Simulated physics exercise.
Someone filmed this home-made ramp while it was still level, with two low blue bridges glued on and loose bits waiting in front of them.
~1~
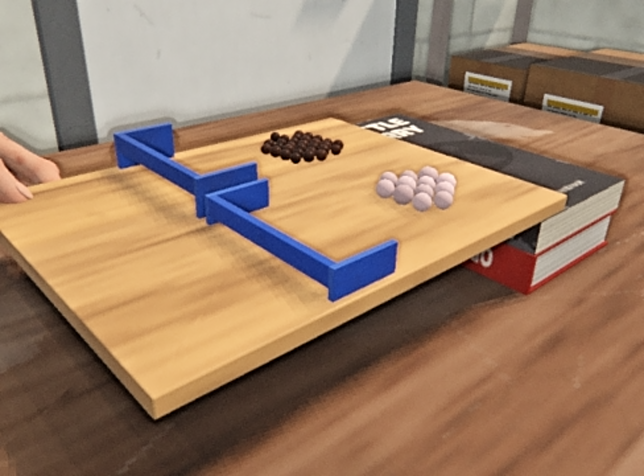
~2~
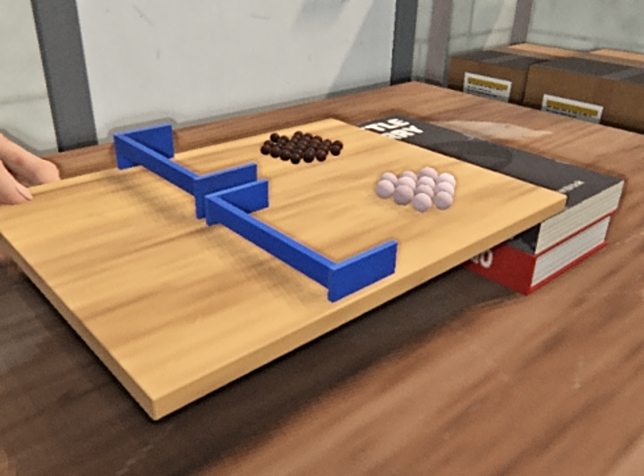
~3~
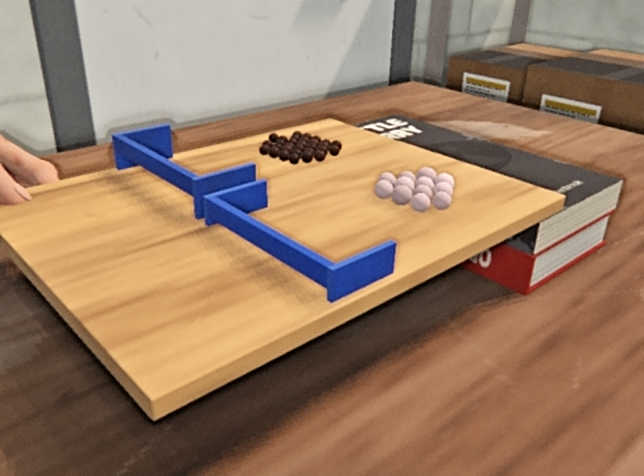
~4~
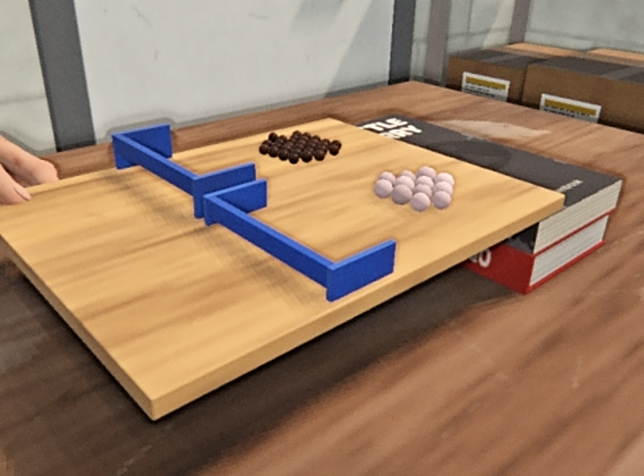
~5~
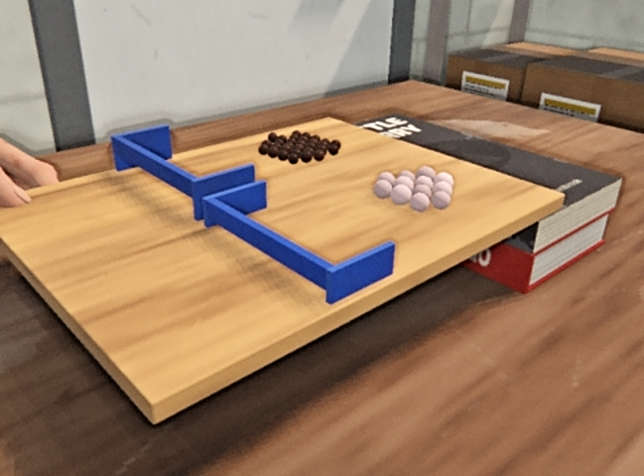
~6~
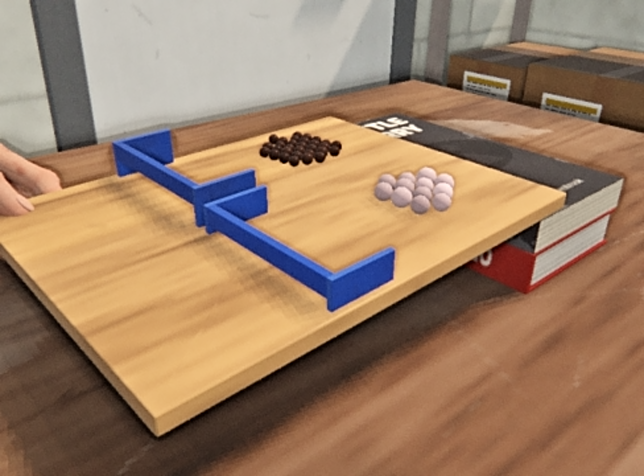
A hand at the left edge holds a pale wooden board on a brown wooden table, seen from slightly above, with boxes behind. Two blue open-sided barriers cross the board, dark brown balls sit beyond the far one and pale pink balls beyond the near one, and books lie under the right end. Everything stays almost still, then the board's left end dips slightly while both groups stay put.
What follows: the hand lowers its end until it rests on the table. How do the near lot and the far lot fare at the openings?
My prediction: The near lot will likely find no way out; the far lot will likely find a way out.
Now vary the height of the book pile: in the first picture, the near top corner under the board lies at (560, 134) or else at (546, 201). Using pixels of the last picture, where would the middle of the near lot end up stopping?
It comes to rest centred at (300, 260) the first time and at (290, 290) the second time.
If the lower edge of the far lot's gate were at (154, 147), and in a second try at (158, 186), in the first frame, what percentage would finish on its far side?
I'd say some 100 in a hundred the first time, then 0 in a hundred.
Then, 0.33 s later than the last frame, board sloping at 7°; near lot on its way down; far lot on its way down.
Then, 0.68 s later than the last frame, board sloping at 12°; near lot has reached its gate; far lot roughly a third past its gate.
Then, 1.10 s later than the last frame, board resting at 12°; near lot has reached its gate; far lot every one past its gate.
When it is over, board resting at 12°; near lot gathered behind its gate; far lot every one past its gate.
